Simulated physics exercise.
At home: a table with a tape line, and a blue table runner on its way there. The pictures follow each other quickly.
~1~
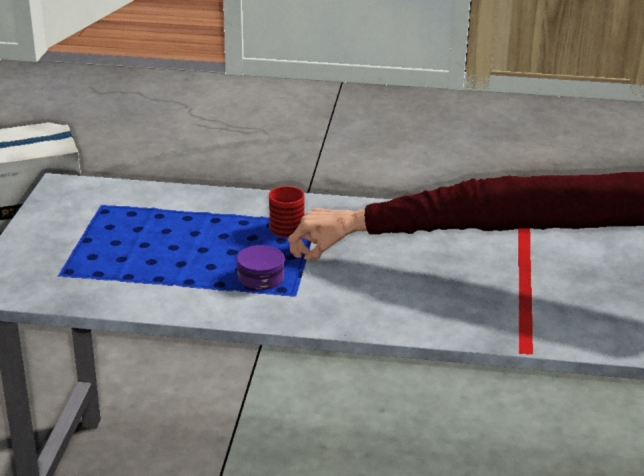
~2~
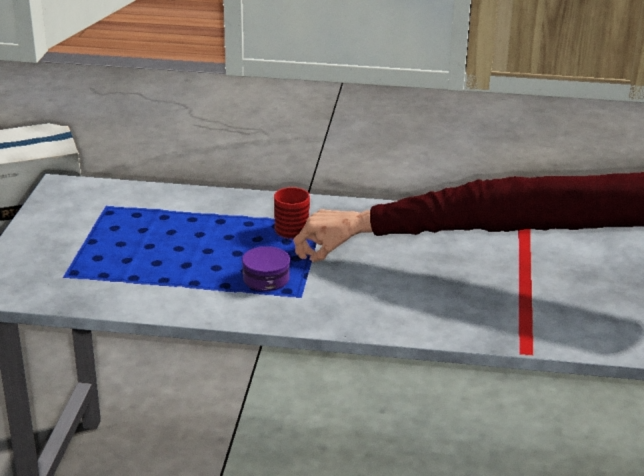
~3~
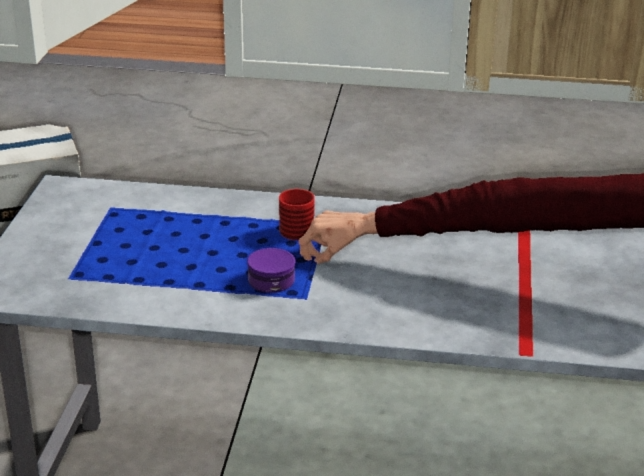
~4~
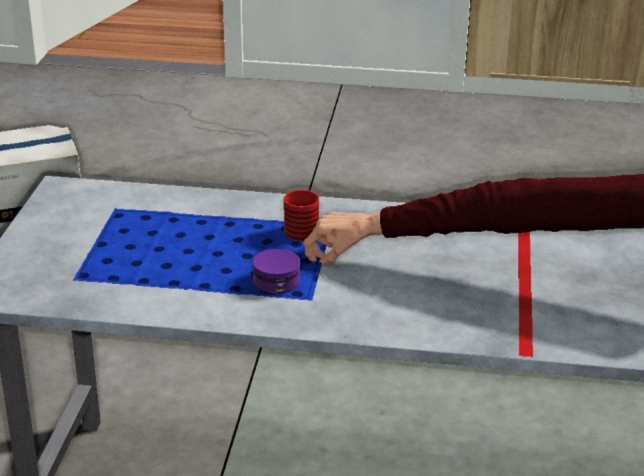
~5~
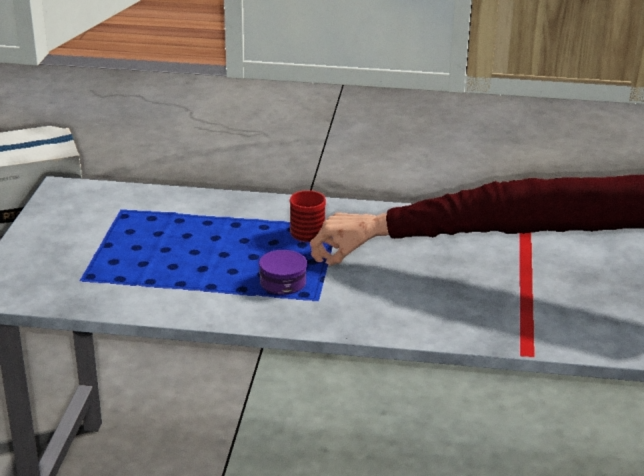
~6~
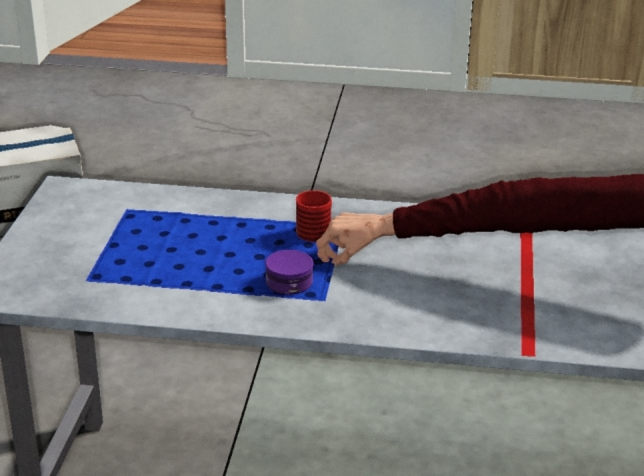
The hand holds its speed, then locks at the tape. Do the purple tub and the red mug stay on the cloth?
As it turns out, the purple tub keeps its seat, the red mug stays on the cloth.
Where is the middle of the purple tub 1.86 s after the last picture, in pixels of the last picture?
Near (487, 289).
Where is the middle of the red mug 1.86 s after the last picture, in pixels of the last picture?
At about (500, 231).
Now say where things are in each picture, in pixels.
In the first frame, table runner end (296, 297); purple tub (261, 257); red mug (287, 195); tape (526, 339).
In the second frame, table runner end (301, 298), far hem (63, 278); red mug (292, 196).
In the third frame, table runner end (307, 300); purple tub (271, 260).
In the fourth frame, table runner end (312, 301), far hem (73, 280); red mug (301, 198).
In the fifth frame, table runner end (319, 302); purple tub (283, 262).
In the sixth frame, table runner end (325, 302), far hem (86, 281); purple tub (289, 262); red mug (314, 199); tape (528, 341).
Then, 1.75 s later than the last view, hem at the tape; purple tub on the cloth near (478, 288); red mug on the cloth near (491, 230).
Then, 1.86 s later than the last view, hem at the tape; purple tub on the cloth near (487, 289); red mug on the cloth near (500, 231).
Finally, hem at the tape; purple tub on the cloth near (487, 289); red mug on the cloth near (500, 231). The purple tub stays on the cloth and the red mug remains aboard.
